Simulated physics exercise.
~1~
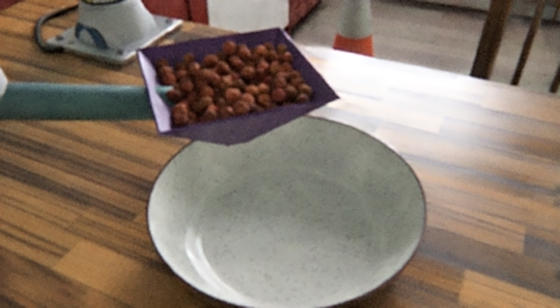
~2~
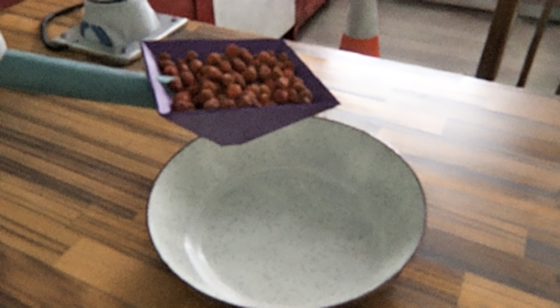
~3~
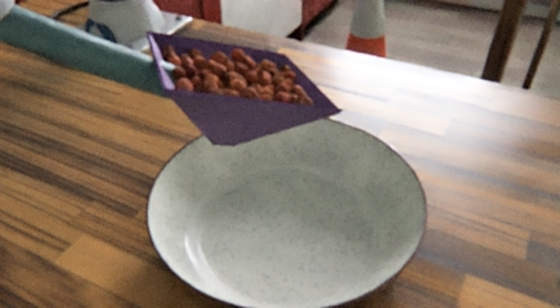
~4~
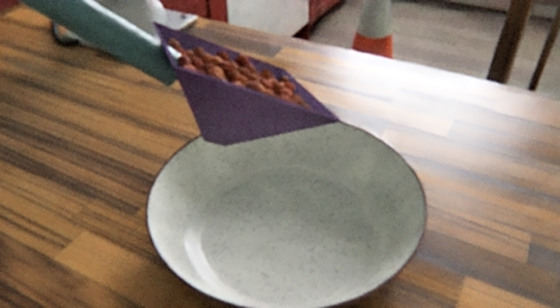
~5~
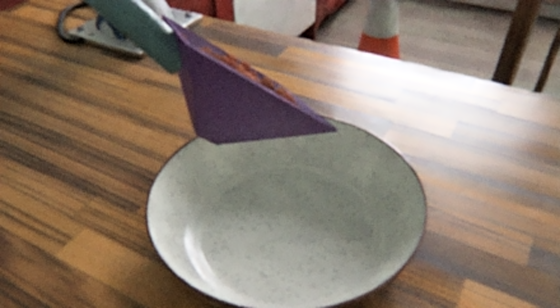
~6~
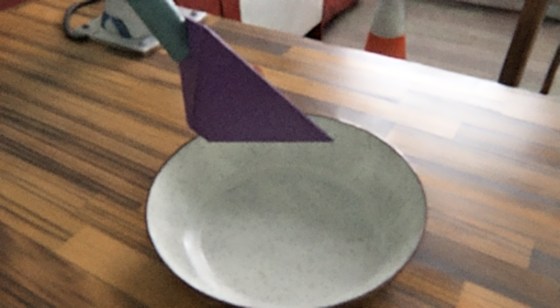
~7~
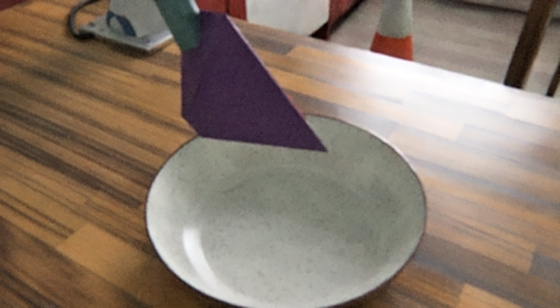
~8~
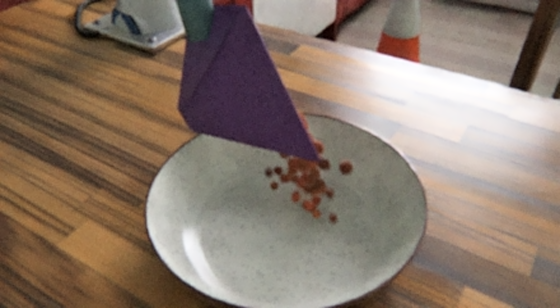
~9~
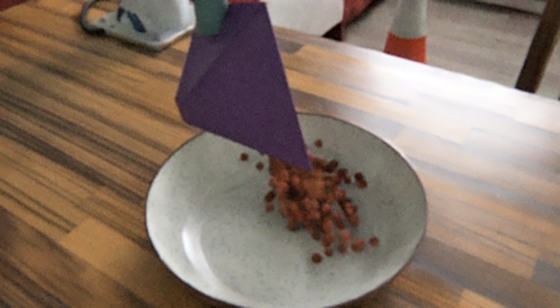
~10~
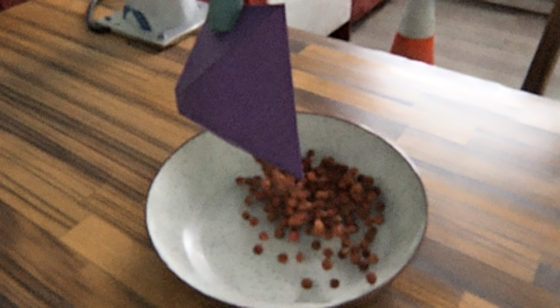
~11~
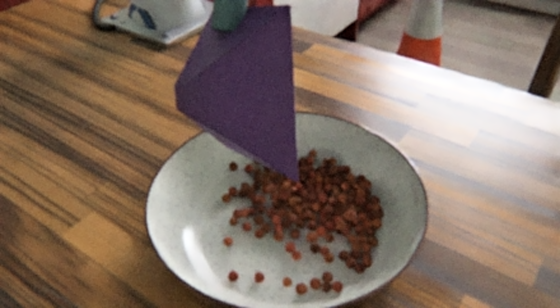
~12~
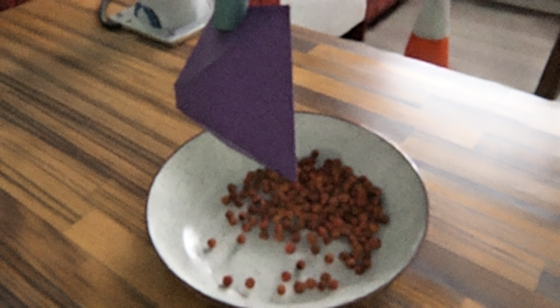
A purple scoop tips steeply and pours its reddish-brown pellets into a pale bowl.
